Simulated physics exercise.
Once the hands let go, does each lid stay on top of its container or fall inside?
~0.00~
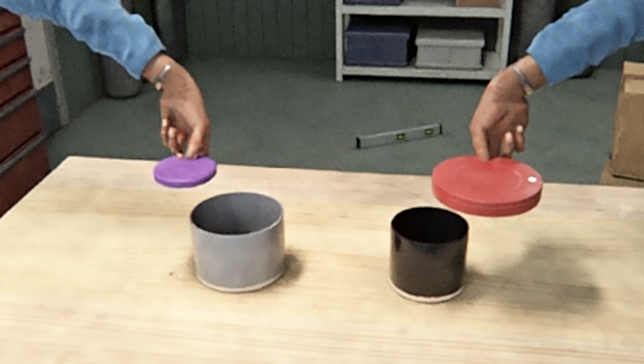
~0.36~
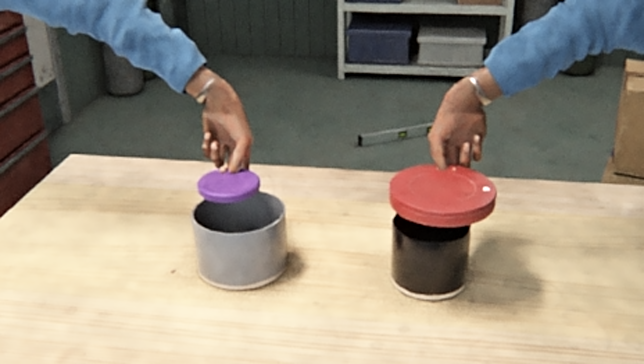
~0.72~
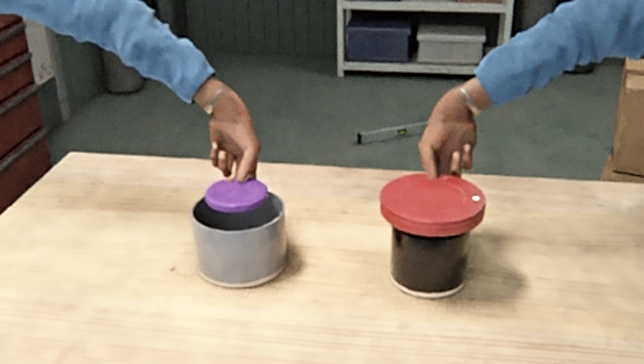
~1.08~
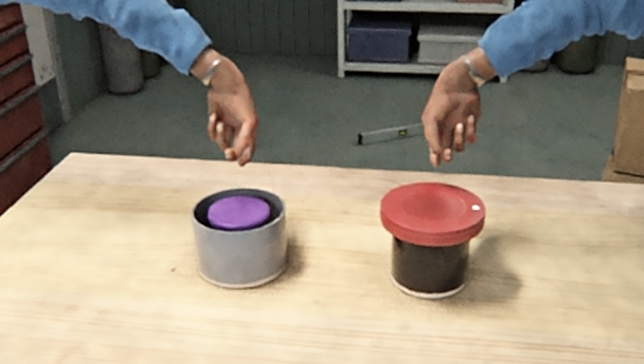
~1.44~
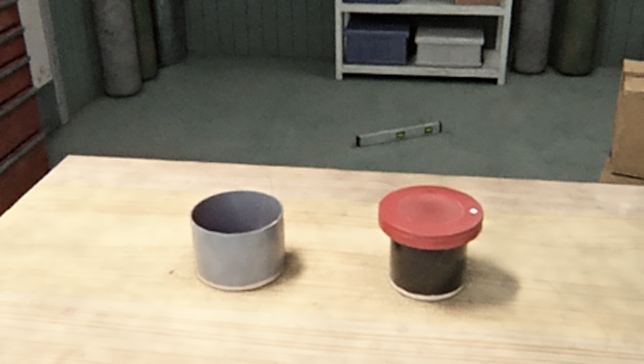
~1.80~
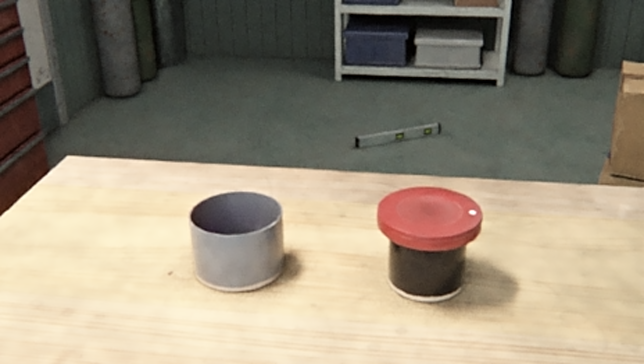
The red lid stays resting on the rim of the black container, while the purple lid falls inside the gray one.
